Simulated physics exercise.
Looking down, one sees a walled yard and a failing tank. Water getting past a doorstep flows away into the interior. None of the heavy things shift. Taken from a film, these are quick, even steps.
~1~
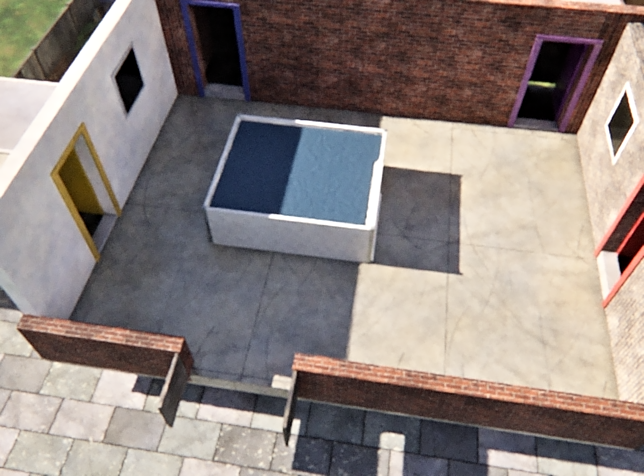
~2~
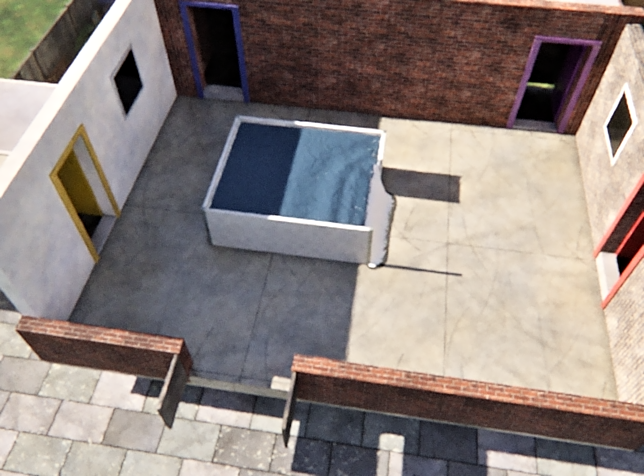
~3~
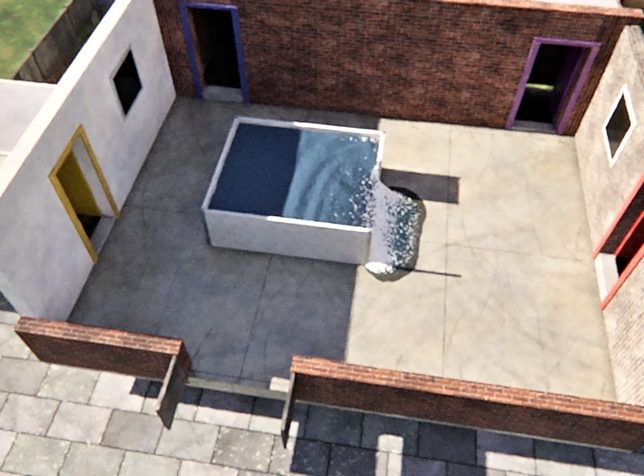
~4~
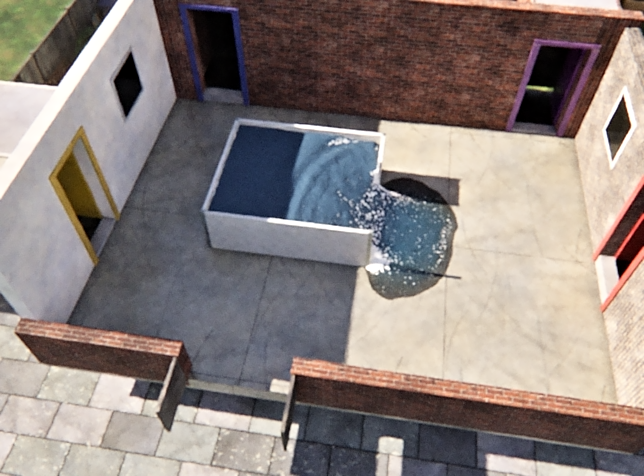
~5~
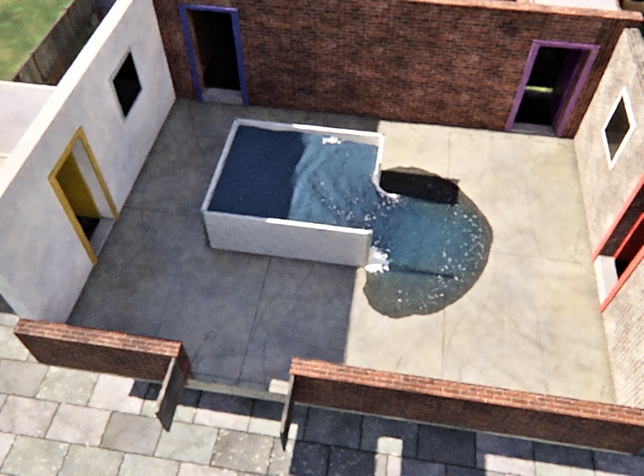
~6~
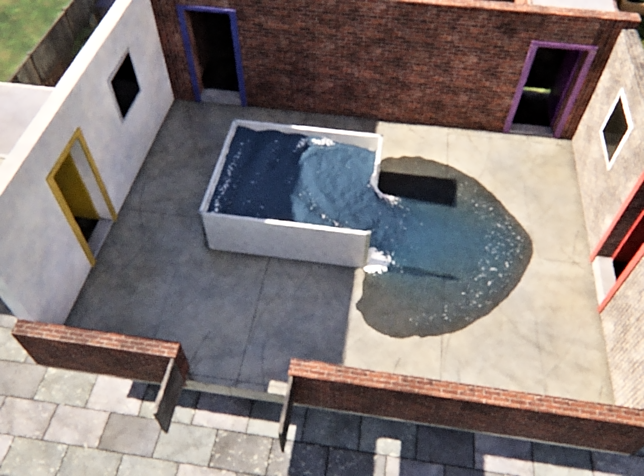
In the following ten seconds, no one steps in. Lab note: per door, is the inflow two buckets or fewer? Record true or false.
Purple door false; yellow door false; blue door true; red door false.
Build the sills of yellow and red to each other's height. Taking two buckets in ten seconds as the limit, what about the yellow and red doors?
The yellow door falls short; the red door exceeds the limit.
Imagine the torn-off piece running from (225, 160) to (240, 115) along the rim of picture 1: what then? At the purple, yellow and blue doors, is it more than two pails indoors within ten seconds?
The purple one exceeds the limit, the yellow one exceeds the limit and the blue one exceeds the limit.
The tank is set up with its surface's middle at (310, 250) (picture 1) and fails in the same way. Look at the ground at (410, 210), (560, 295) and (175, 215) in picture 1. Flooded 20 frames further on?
Points in turn: Not reached; inundated; not reached.
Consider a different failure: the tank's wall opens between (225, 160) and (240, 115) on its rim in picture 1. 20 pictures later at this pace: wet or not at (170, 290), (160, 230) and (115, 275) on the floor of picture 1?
Going in your order, I'd say drenched, then drenched, then drenched.
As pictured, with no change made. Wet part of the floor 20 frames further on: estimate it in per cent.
My estimate is close to 45 per cent.
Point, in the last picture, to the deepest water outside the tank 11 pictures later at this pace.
Near (616, 415).
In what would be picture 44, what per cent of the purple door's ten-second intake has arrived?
Estimate: Some 60 per cent.
A moment on, water covers 35 % of the floor; the purple door not reached, the yellow door not reached, the blue door not reached, the red door over two buckets in.
Next, water covers 40 % of the floor; the purple door wet at the sill, nothing in, the yellow door not reached, the blue door not reached, the red door far over two buckets in.
Then, water covers 45 % of the floor; the purple door far over two buckets in, the yellow door not reached, the blue door not reached, the red door far over two buckets in.
Later, water covers 80 % of the floor; the purple door far over two buckets in, the yellow door not reached, the blue door wet at the sill, nothing in, the red door far over two buckets in.
In the end, water covers 100 % of the floor; the purple door far over two buckets in, the yellow door over two buckets in, the blue door wet at the sill, nothing in, the red door far over two buckets in.
